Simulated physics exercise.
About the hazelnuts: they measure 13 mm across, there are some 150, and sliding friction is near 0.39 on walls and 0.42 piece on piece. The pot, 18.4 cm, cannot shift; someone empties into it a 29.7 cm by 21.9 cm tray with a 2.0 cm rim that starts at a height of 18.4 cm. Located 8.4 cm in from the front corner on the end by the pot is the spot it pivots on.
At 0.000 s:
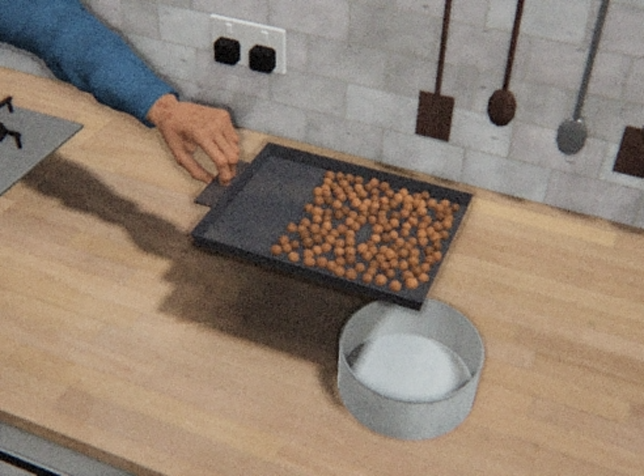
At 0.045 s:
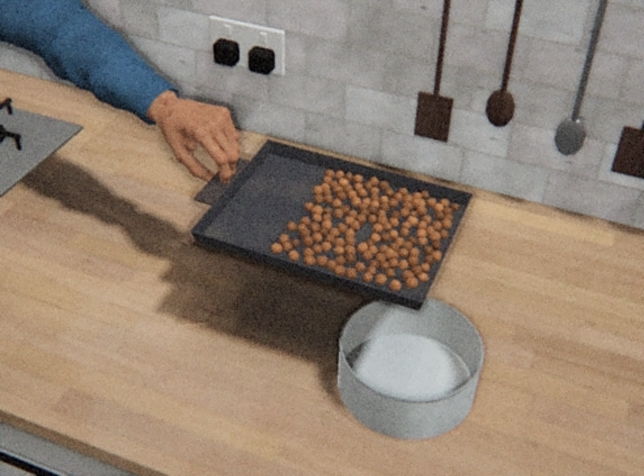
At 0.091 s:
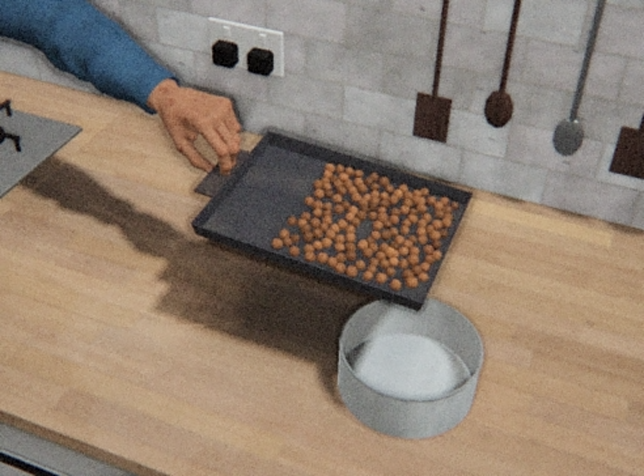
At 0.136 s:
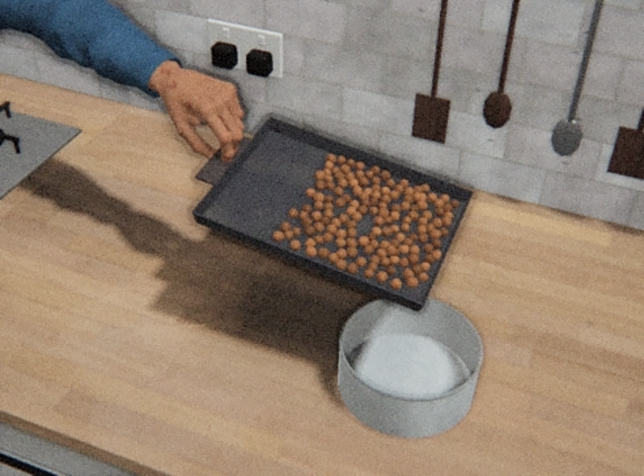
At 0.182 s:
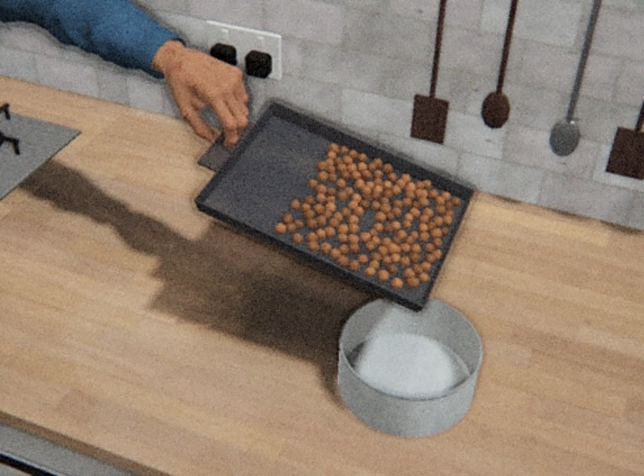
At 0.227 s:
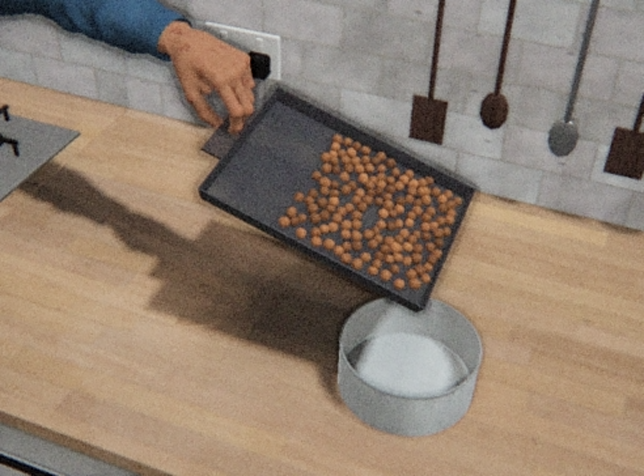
We see a hand holding a dark tray of round brown hazelnuts above a pale round pot on a wooden counter; the hand lifts the tray's left end, tilting it down toward the right while the nuts stay bunched together.
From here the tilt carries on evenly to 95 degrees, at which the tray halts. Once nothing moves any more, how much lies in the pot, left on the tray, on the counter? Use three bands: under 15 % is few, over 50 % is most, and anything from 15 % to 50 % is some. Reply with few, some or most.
Pot: Most, left on the tray: Few, counter: Some.
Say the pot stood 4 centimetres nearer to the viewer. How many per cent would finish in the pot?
65 per cent.
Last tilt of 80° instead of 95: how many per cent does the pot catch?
That comes out at some 65 per cent.
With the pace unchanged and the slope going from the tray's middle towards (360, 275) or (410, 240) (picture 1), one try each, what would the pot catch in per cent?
Estimate: Some 100 % and some 20 % respectively.
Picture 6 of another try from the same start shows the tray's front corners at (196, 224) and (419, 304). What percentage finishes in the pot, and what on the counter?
That works out as pot 95 and counter 5.
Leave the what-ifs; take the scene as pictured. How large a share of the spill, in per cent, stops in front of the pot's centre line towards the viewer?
About 50 percent of the spill.
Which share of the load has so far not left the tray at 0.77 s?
I'd say close to 100 per cent.
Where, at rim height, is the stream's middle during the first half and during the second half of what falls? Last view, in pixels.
I'd mark about (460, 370) for the first half and about (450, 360) for the second.
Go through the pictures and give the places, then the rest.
The first frame shows tray tilt 0 degrees, front corners at (195, 232) and (420, 299); middle of the pieces at (378, 229); pot at (411, 345).
The second frame shows tray tilt 1 degrees, front corners at (196, 230) and (420, 299); middle of the pieces at (378, 228).
The third frame shows tray tilt 4 degrees, front corners at (196, 222) and (421, 299), lowest corner right front; middle of the pieces at (378, 225).
The fourth frame shows tray tilt 9 degrees, front corners at (197, 211) and (421, 301), lowest corner right front; middle of the pieces at (379, 221).
The fifth frame shows tray tilt 14 degrees, front corners at (200, 199) and (422, 302), lowest corner right front; middle of the pieces at (381, 217).
The sixth frame shows tray tilt 19 degrees, front corners at (203, 188) and (422, 304), lowest corner right front; middle of the pieces at (384, 214); pot at (410, 343). The tray's pace is about 115 degrees a second.
Then, at 0.55 s, tilt 56 degrees; the tray holds 100 %, the pot 0 %.
After 0.77 s, tilt 81 degrees; the tray holds 100 %, the pot 0 %.
After 1.11 s, tilt 95 degrees; the tray holds 5 %, the pot 50 %.
In the end, at 2.2 s, pot 65 %, tray 0 %, counter 35 %.
